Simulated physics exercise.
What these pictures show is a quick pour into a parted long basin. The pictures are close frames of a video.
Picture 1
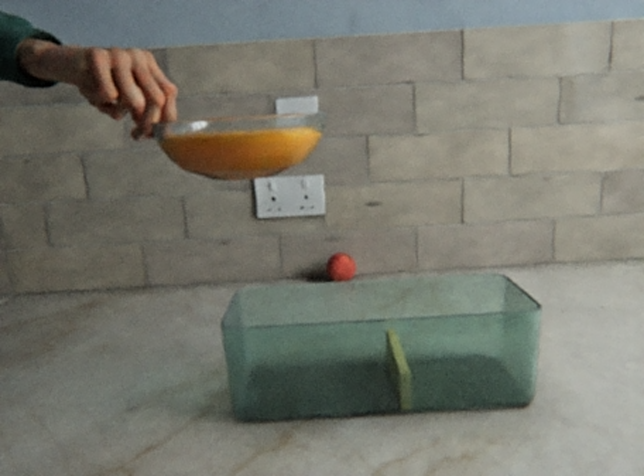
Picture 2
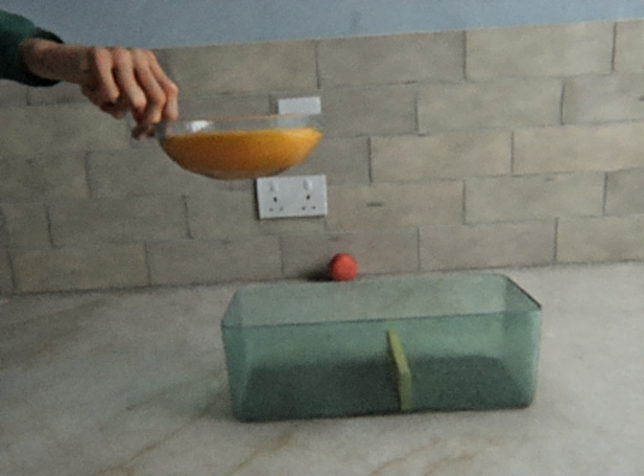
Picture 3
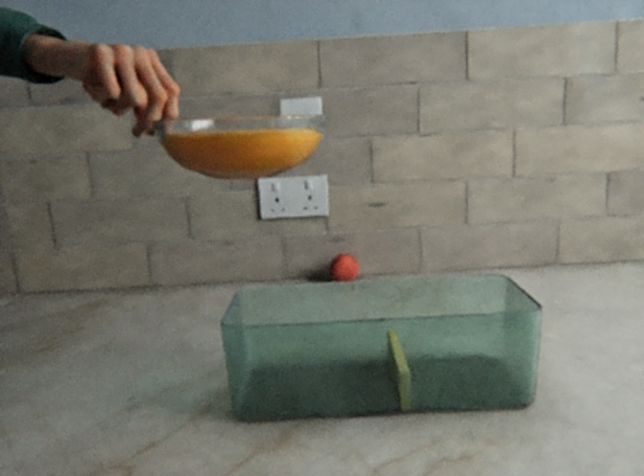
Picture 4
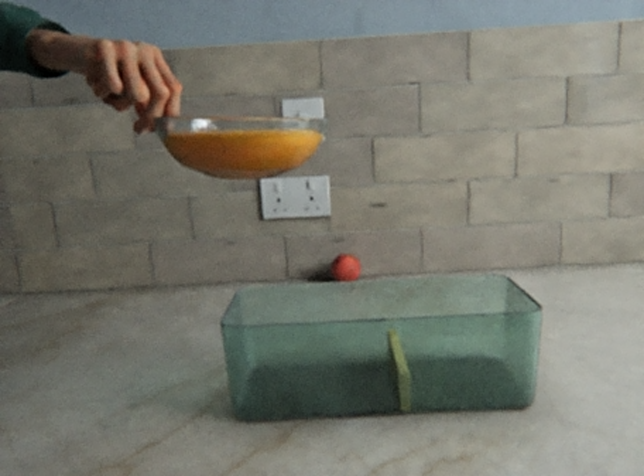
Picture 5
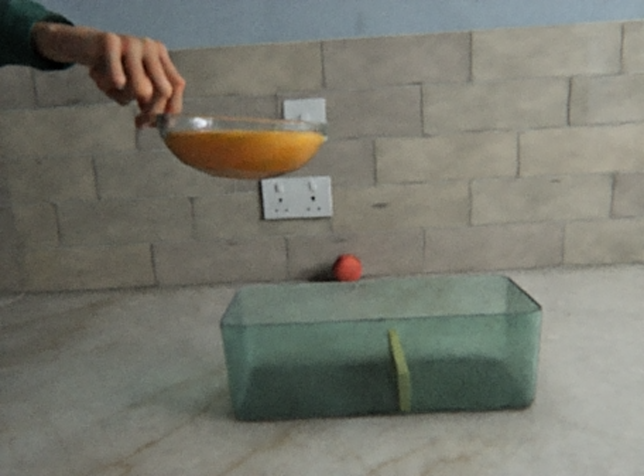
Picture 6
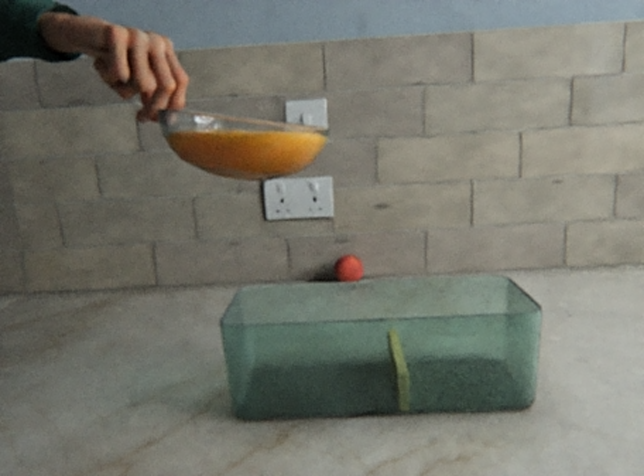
A hand in a dark green sleeve at upper left holds a shallow clear bowl of orange liquid above a long, see-through green basin with a yellowish-green divider. The level, front-on view shows a pale marbled counter, a small red ball behind the basin, and beige brick-like tiles with white sockets. The hand slowly tilts the bowl slightly rightward, while the background shifts very slightly right.
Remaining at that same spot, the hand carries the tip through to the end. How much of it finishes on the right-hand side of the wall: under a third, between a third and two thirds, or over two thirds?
Between a third and two thirds.
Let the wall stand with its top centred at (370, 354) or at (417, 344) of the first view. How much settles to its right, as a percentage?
About 70 % and 20 %.
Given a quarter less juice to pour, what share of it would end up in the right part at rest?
It should come out close to 35 per cent.
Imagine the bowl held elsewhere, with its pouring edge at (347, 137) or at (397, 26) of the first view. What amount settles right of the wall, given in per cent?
Roughly 60 % and 75 %.
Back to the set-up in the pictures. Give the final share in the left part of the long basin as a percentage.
45 % or thereabouts.
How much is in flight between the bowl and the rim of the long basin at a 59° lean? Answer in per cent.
It works out to about 50 percent.
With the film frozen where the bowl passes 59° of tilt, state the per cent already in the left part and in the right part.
Split: Left 5 per cent, right 10 per cent.
A moment on, the bowl is tipped part way and 35 per cent is still to pour, 5 is left of the wall and 12 right of it.
Next, the bowl is tipped on its side and 1 per cent is still to pour, 38 is left of the wall and 49 right of it.
Then the bowl is tipped on its side and 0 per cent is still to pour, 45 is left of the wall and 50 right of it.
Later the bowl is tipped on its side and 0 per cent is still to pour, 45 is left of the wall and 50 right of it.
At rest 45 per cent lies left of the wall, 50 right of it and 6 outside.
